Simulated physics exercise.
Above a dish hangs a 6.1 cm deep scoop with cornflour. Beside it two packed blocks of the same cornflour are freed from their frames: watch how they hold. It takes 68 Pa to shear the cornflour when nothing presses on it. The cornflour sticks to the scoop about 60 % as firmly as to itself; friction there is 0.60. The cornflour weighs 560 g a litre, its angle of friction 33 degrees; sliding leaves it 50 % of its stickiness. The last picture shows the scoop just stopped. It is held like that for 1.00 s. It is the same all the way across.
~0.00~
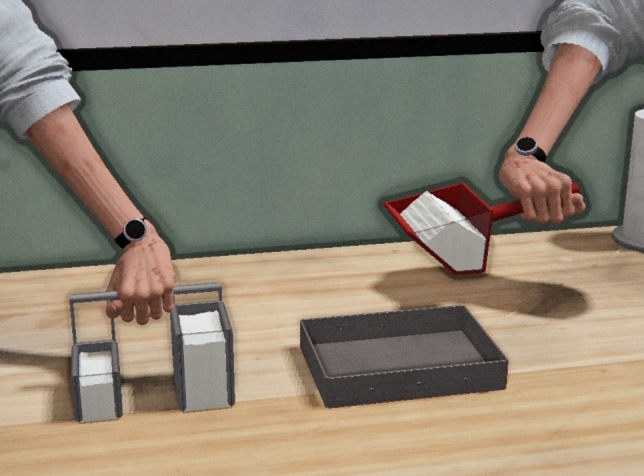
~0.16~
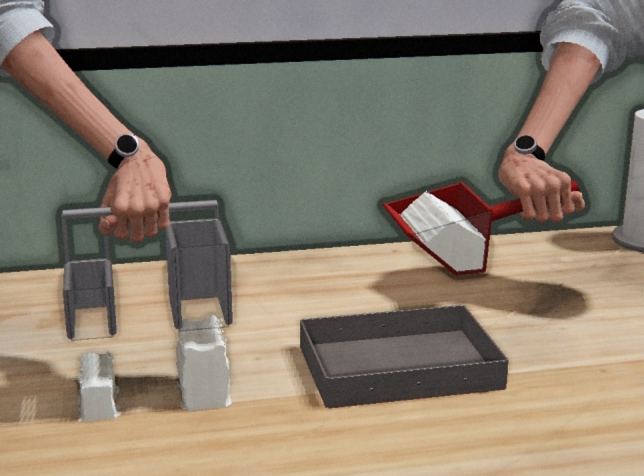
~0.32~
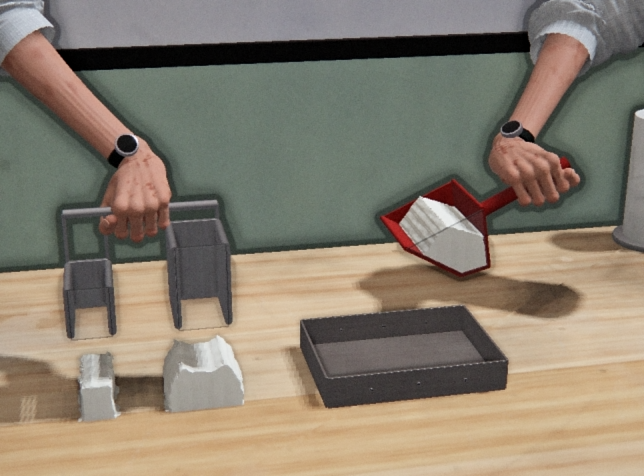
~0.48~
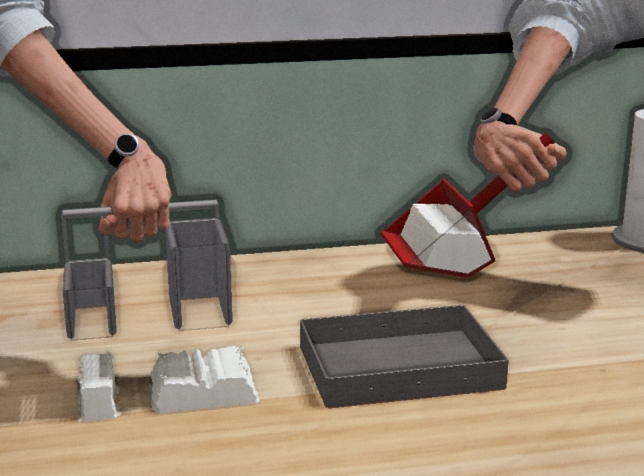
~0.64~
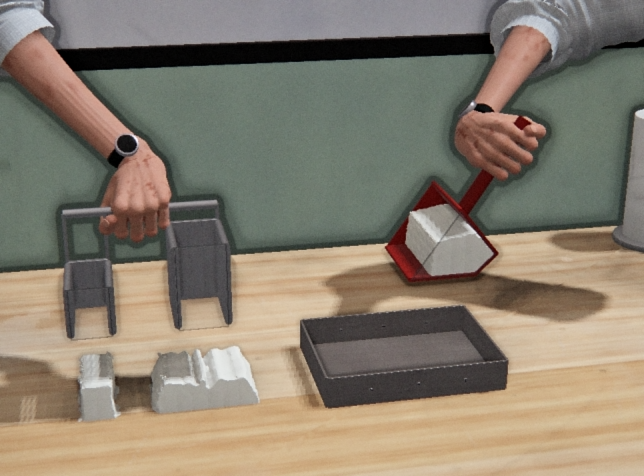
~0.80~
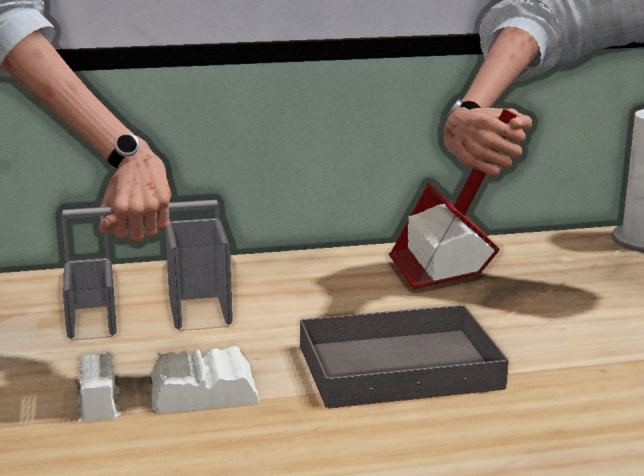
A hand lifted two gray molds off blocks of white cornflour, and the taller block slumped while the smaller kept its height; the other hand steadily tipped a loaded red scoop above a dark tray.
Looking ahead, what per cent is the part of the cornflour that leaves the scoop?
The part of the cornflour that leaves the scoop is near 0 %.
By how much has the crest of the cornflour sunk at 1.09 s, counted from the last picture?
About 0.0 cm.
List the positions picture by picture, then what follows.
Lip at (411, 232), tilt 0 degrees; highest point of the cornflour at (454, 221); test blocks 5.5 cm, 10 cm high (left to right), in the first picture.
Lip at (410, 233), tilt 1 degrees; highest point of the cornflour at (451, 221); test blocks 5.5 cm, 9.3 cm high (left to right), in the second picture.
Lip at (407, 247), tilt 14 degrees; highest point of the cornflour at (445, 227); test blocks 5.5 cm, 6.4 cm high (left to right), in the third picture.
Lip at (406, 263), tilt 28 degrees; highest point of the cornflour at (448, 233); test blocks 5.5 cm, 4.7 cm high (left to right), in the fourth picture.
Lip at (410, 278), tilt 43 degrees; highest point of the cornflour at (476, 233); test blocks 5.5 cm, 4.7 cm high (left to right), in the fifth picture.
Lip at (414, 285), tilt 51 degrees; highest point of the cornflour at (469, 234); test blocks 5.5 cm, 4.7 cm high (left to right), in the sixth picture.
By 0.93 s, the scoop is at 51 degrees and 0 % has left it.
By 1.09 s, the scoop is at 51 degrees and 0 % has left it.
By 1.25 s, the scoop is at 51 degrees and 0 % has left it.
By 1.40 s, the scoop is at 51 degrees and 0 % has left it.
By 1.50 s, at the end, the scoop is at 51 degrees and 0 % has left it.
